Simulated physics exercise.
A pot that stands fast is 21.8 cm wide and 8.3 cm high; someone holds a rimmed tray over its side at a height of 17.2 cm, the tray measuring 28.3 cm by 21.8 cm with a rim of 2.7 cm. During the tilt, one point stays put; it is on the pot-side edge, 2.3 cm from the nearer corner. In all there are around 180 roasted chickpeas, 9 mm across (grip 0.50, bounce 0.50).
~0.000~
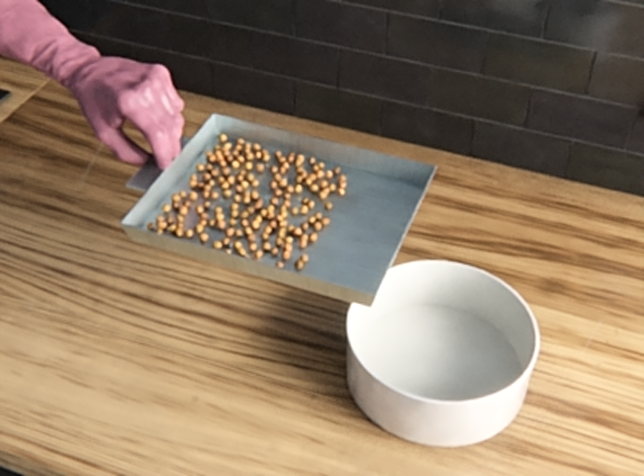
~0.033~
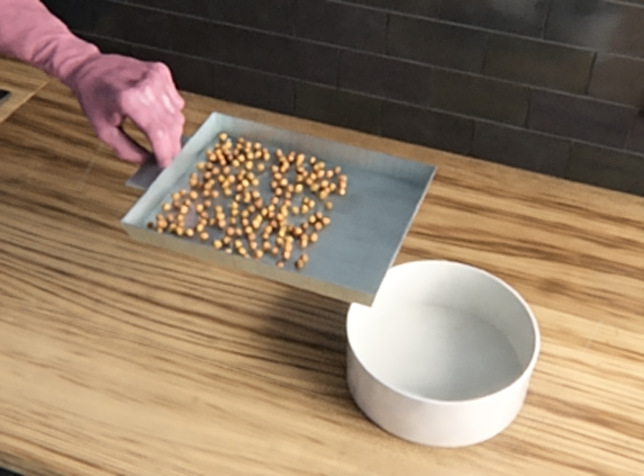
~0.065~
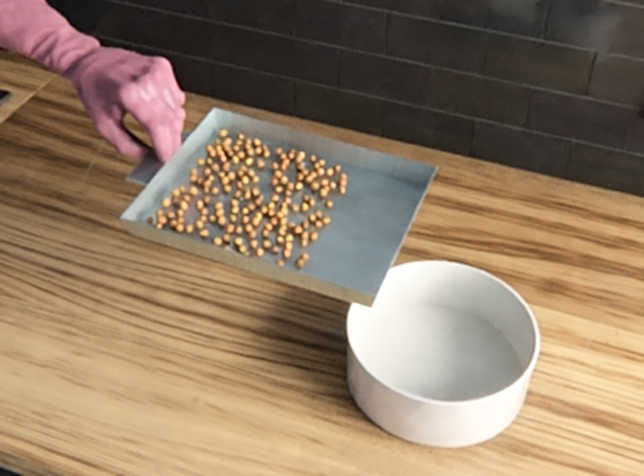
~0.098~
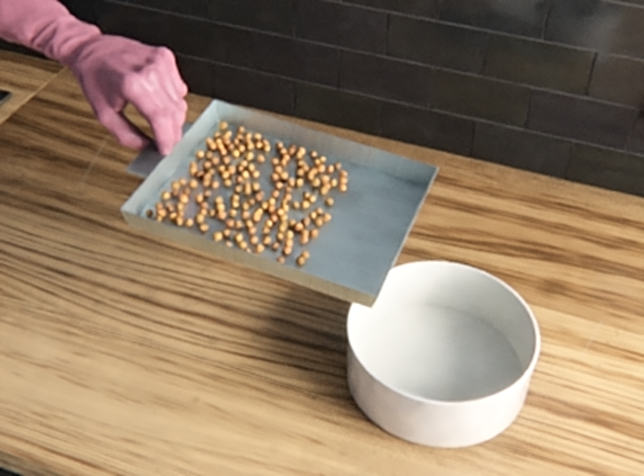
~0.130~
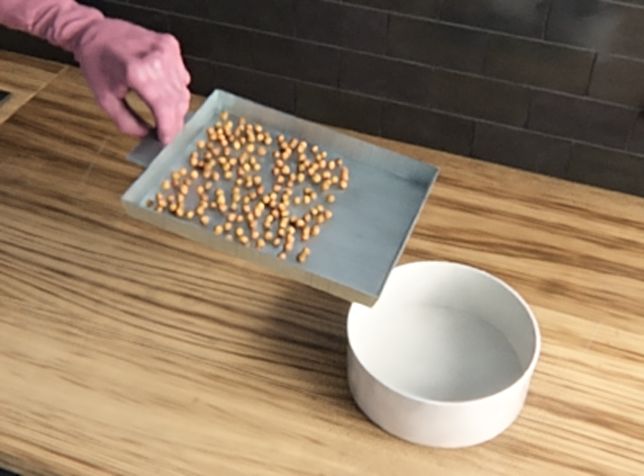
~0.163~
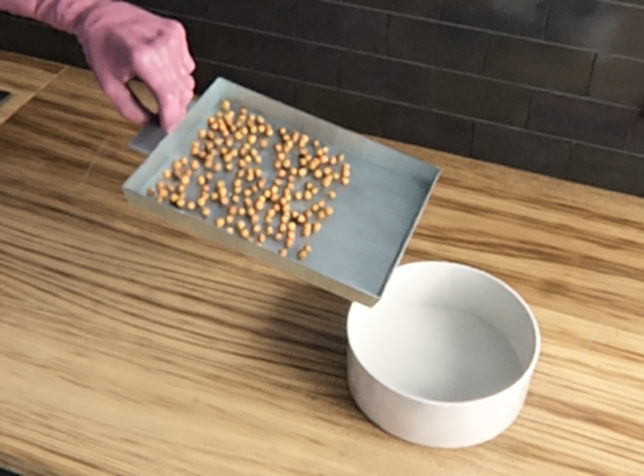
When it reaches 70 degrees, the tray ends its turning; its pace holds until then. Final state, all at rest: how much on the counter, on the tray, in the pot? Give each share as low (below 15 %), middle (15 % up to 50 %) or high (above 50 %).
Counter - low, left on the tray - high, pot - middle.
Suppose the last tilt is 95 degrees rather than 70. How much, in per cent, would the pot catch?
The pot would get around 90 per cent.
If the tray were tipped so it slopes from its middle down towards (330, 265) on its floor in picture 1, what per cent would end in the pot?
That would be close to 20 per cent.
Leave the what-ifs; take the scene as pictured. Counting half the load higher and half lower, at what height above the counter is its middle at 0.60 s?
Median height: Approx. 20 cm.
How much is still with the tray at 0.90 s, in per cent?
About 70 per cent.
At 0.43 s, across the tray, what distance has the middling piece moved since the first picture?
3 cm.
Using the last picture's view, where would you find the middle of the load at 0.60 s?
Expected load position: Near (397, 228).
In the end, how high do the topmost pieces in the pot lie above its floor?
It reaches roughly 1.0 cm.
After 0.43 s, tilt 41 degrees; the tray holds 100 %, the pot 0 %.
After 0.60 s, tilt 60 degrees; the tray holds 100 %, the pot 0 %.
After 0.90 s, tilt 70 degrees; the tray holds 70 %, the pot 25 %.
At rest (1.6 s), counter 5 %, tray 70 %, pot 30 %.
